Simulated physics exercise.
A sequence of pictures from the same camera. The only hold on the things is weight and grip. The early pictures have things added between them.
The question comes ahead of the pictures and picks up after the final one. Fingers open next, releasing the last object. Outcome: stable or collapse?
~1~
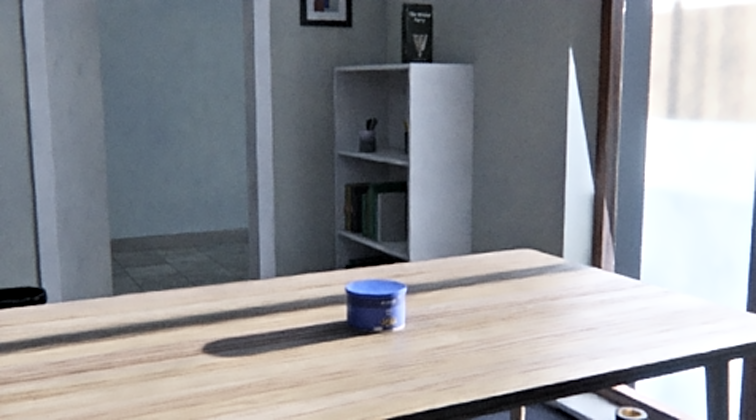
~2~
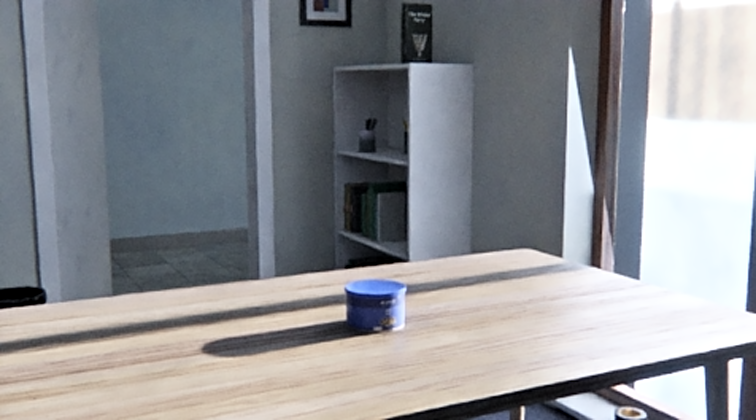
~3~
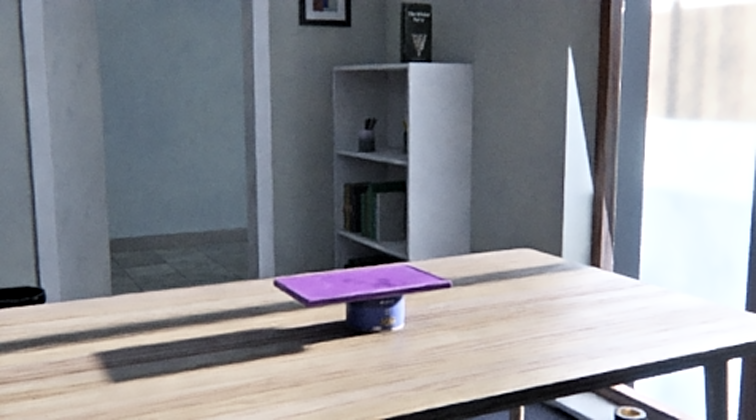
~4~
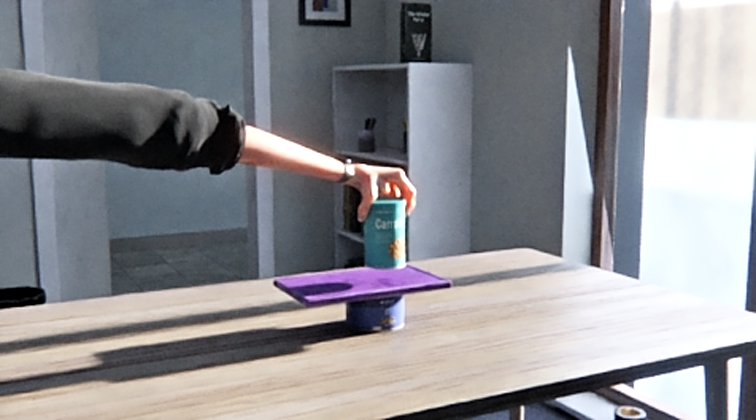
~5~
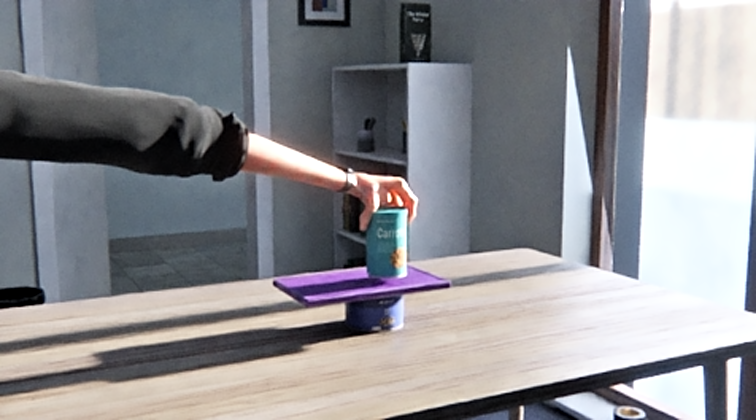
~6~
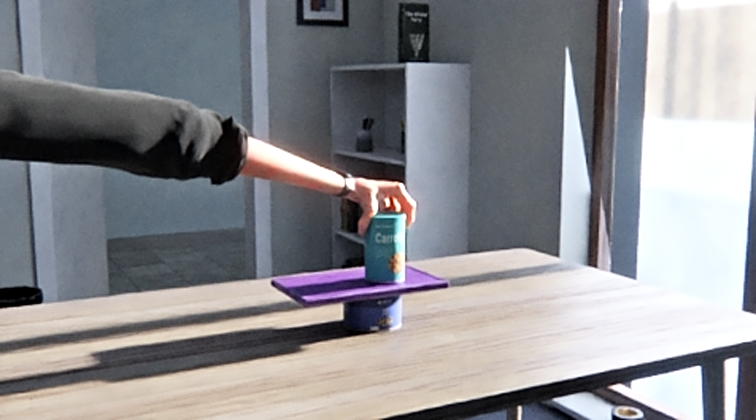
Watch - it survives it nicely.
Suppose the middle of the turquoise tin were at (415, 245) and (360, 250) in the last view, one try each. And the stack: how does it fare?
Try one, the stack stays standing; try two, it stays standing.
Then, 0.20 s after the last picture, nothing has stirred.
Then, 0.40 s after the last picture, turquoise tin resting near (385, 247).
At rest, all 3 in place. Seen from the same camera at the end, turquoise tin near (385, 247). The stack keeps its balance.
